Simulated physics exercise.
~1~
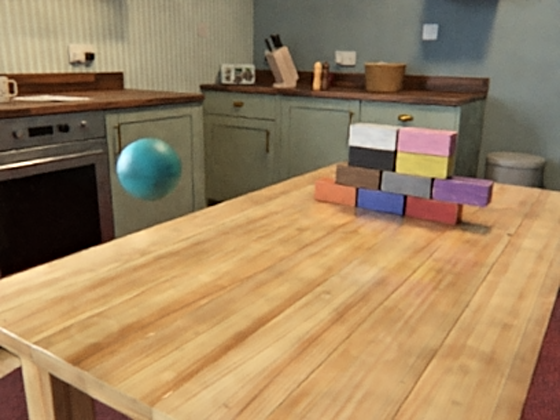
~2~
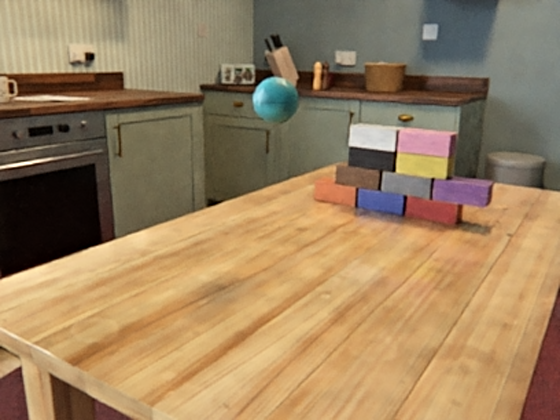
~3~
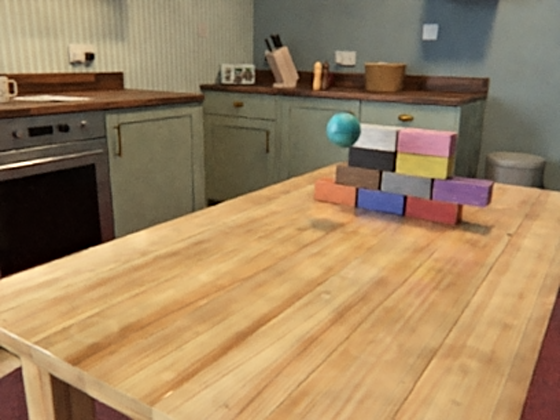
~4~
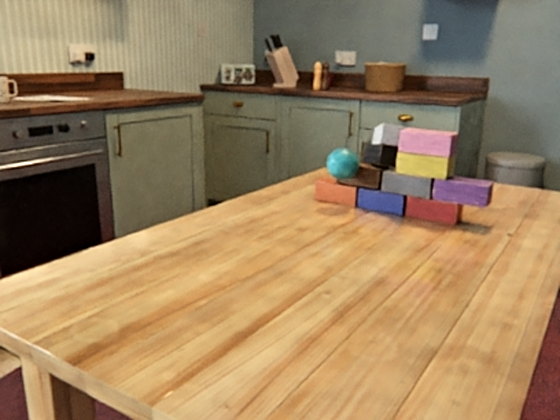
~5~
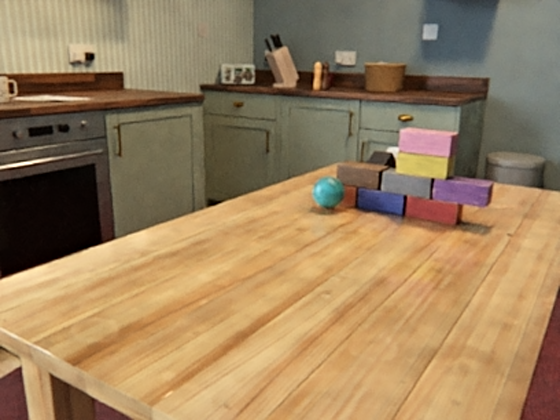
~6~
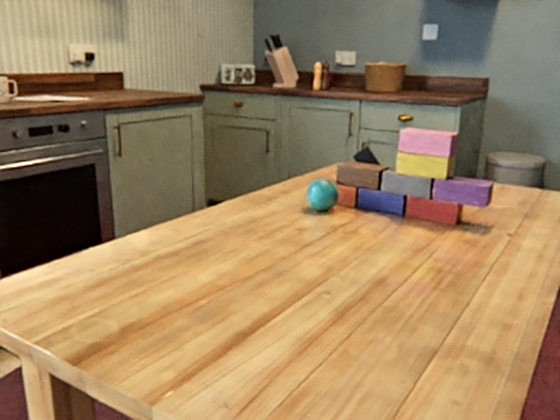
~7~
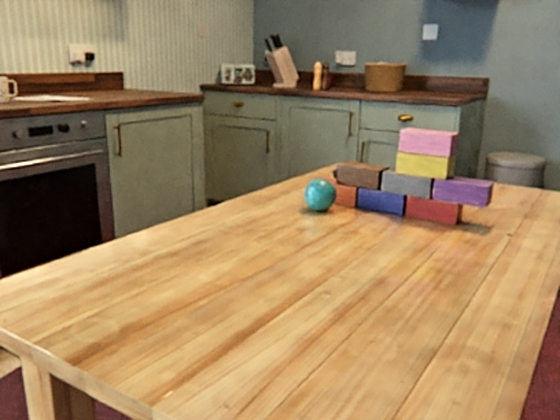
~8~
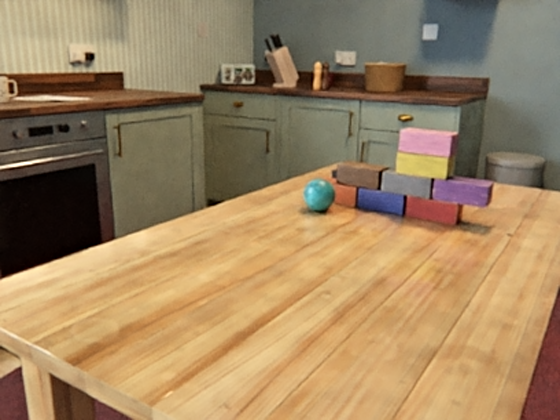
A turquoise ball hits the block pile, knocks two blocks out of sight, and rests.
